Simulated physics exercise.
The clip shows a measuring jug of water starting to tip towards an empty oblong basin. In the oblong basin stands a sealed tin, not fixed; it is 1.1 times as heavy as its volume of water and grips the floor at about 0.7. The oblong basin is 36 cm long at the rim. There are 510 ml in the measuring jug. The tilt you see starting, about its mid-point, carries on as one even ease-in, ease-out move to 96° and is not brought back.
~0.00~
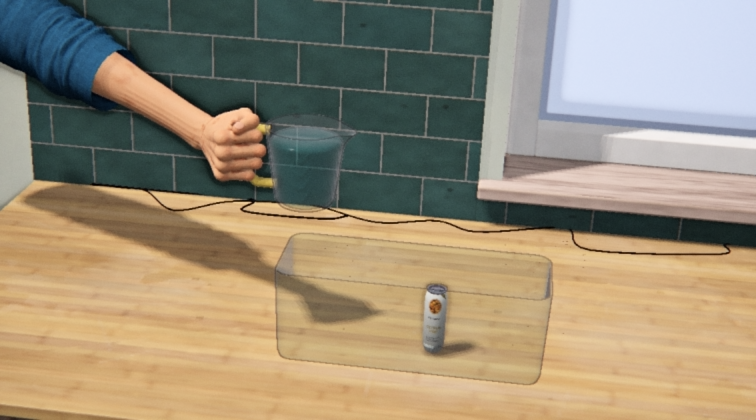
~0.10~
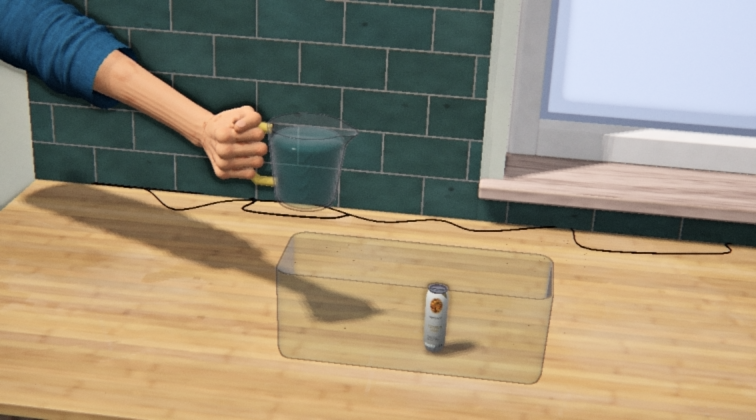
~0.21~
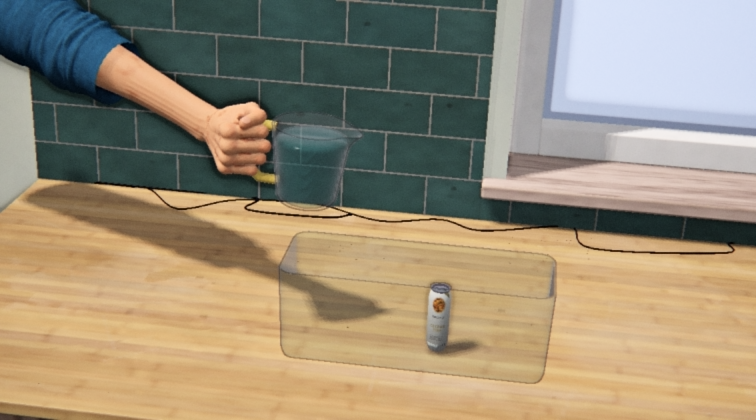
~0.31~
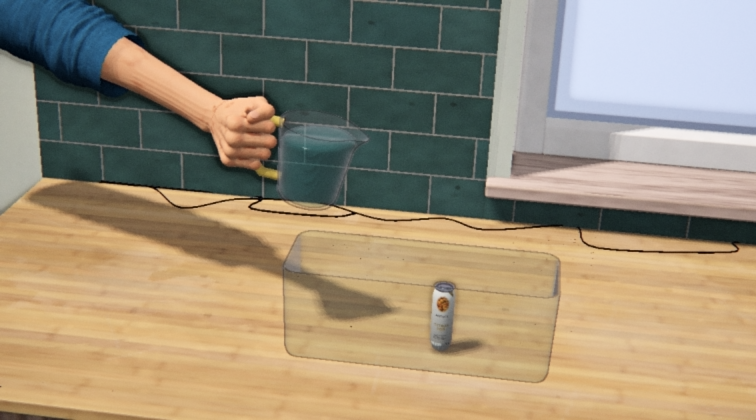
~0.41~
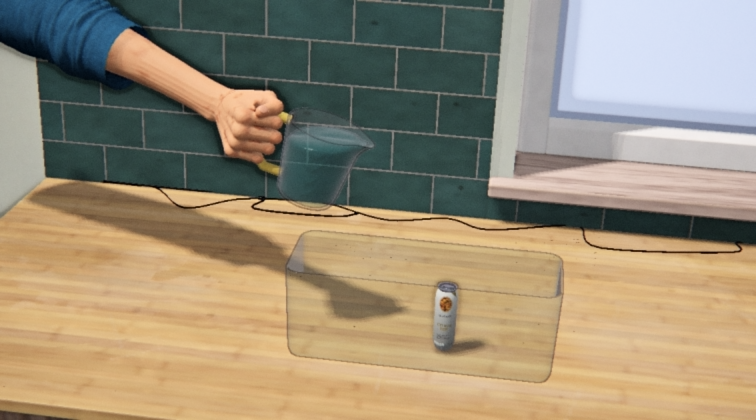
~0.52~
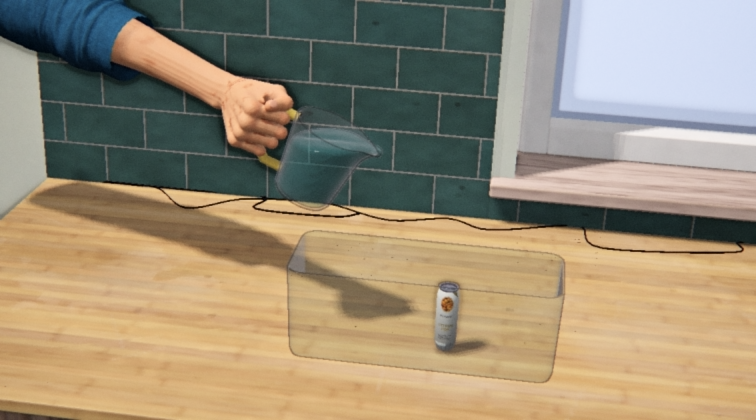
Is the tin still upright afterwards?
The tin remains upright.
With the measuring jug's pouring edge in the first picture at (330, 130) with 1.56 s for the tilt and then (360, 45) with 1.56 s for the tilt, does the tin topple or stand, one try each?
First it keeps standing; then it topples.
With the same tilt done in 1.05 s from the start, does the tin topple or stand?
The tin stays up.
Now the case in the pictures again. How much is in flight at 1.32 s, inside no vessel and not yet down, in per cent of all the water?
Near 12 in a hundred.
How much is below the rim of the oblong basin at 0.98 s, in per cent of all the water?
Some 20 per cent.
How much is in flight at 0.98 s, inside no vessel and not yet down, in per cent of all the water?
Some 16 per cent.
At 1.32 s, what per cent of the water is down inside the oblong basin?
Some 70 per cent.
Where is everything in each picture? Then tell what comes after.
It leans 0°; its right rim is at (357, 132); the water meets the walls at (271, 134) and (345, 140); the oblong basin's rim runs from (284, 253) to (551, 280); the tin's top is at (437, 292), in the first frame.
It leans 1°; its right rim is at (359, 133); the water meets the walls at (273, 133) and (346, 140), in the second frame.
It leans 4°; its right rim is at (364, 135); the water meets the walls at (277, 133) and (351, 140), in the third frame.
It leans 9°; its right rim is at (370, 139); the water meets the walls at (283, 132) and (359, 140), in the fourth frame.
It leans 16°; its right rim is at (376, 145); the water meets the walls at (289, 134) and (368, 142), in the fifth frame.
It leans 24°; its right rim is at (379, 154); the water meets the walls at (291, 136) and (377, 149); 1 per cent is over the edge, in the sixth frame.
After 0.98 s the tilt is 67° and 63 per cent is still to pour; the tin stands where it began.
After 1.32 s the tilt is 91° and 18 per cent is still to pour; the tin stands where it began.
After 1.67 s the tilt is 96° and 1 per cent is still to pour; the tin stands where it began.
After 2.06 s the tilt is 96° and 0 per cent is still to pour; the tin stands where it began.
In the end the tin stands where it began.
